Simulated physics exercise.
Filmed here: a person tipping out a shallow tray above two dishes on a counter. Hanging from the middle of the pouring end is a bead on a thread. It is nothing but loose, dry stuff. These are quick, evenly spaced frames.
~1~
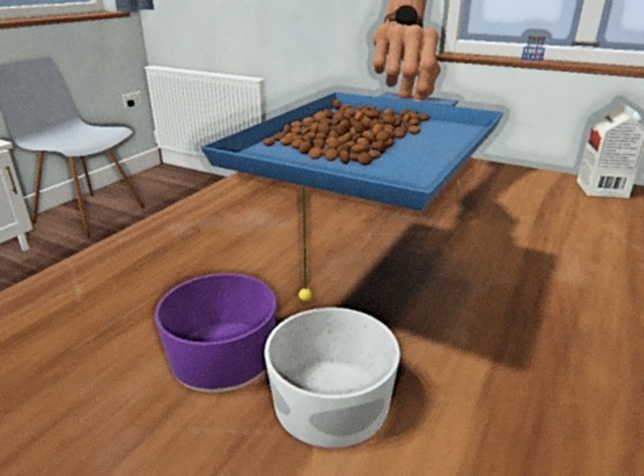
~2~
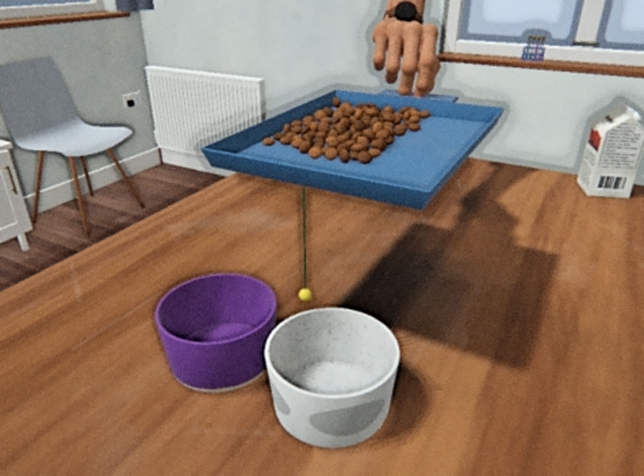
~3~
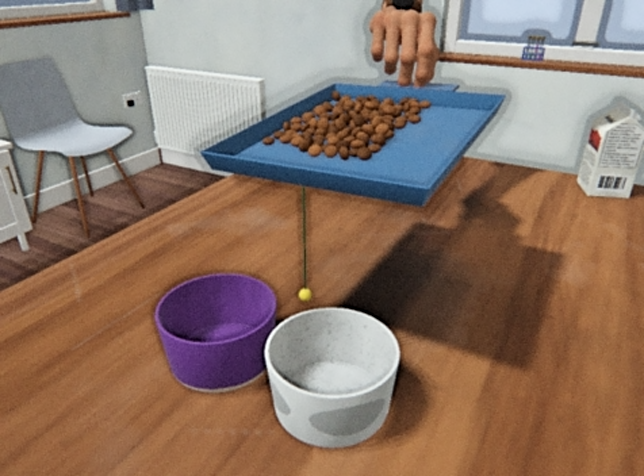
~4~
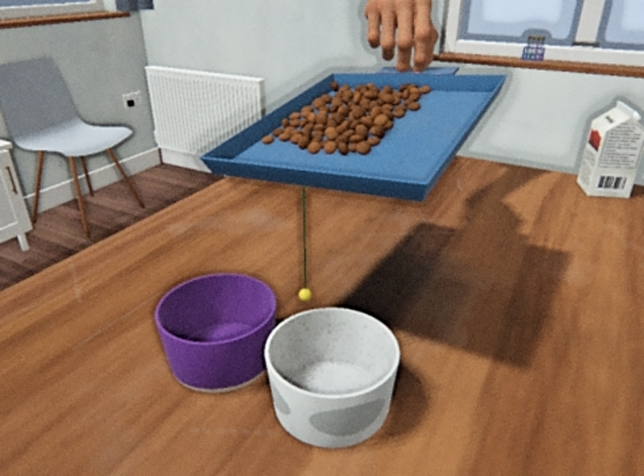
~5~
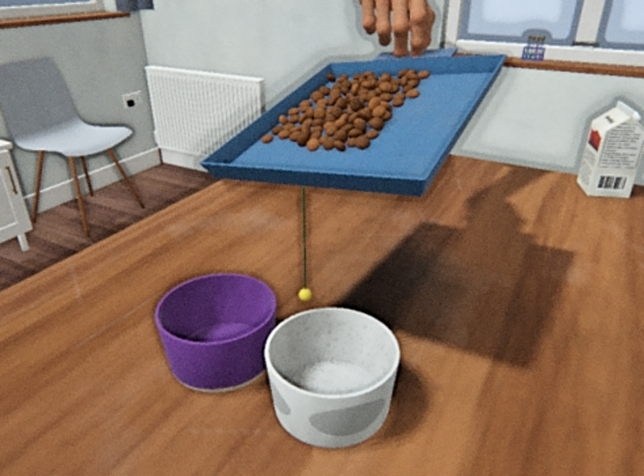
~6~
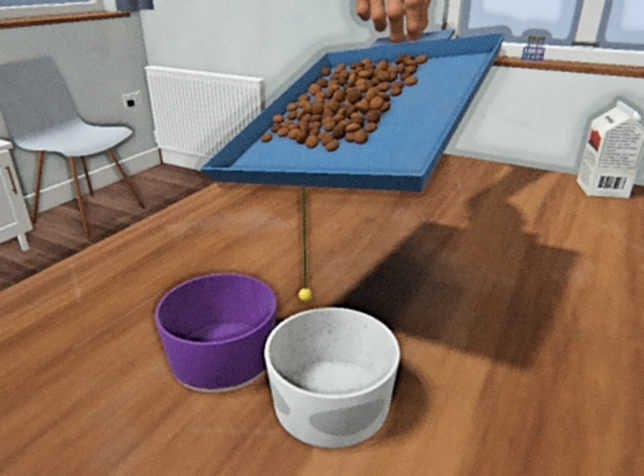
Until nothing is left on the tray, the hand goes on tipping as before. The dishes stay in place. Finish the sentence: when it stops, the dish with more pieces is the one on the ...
Left.
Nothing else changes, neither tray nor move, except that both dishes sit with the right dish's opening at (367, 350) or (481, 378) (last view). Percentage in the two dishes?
Roughly 60 %, then roughly 0 %.
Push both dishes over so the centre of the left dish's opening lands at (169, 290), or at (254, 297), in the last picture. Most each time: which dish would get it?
In the first try it's the left-side dish, and in the second it's the left-side dish.
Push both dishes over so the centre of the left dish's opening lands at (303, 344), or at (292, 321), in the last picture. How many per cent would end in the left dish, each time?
I'd expect some 0 percent, and then some 10 percent.
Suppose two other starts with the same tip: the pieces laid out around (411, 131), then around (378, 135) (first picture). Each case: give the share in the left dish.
That would be 80 per cent, and then 80 per cent.
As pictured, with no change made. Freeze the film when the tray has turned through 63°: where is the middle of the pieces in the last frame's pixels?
Roughly at (248, 155).
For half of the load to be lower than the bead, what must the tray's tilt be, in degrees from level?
The tilt is near 85° by then.
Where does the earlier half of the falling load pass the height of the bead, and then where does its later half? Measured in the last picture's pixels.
First near (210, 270), later near (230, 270).
Soon after the last picture, tray tipped steeply; nearly all on the tray; a stray few in the left dish; a small part in the air.
A little later, tray tipped past a quarter turn; a stray few on the tray; most in the left dish; a small part outside both; a small part in the air.
Later still, tray tipped past a quarter turn; most in the left dish; about a quarter outside both.
At rest, tray tipped past a quarter turn; none in the right dish; most in the left dish; about a quarter outside both.
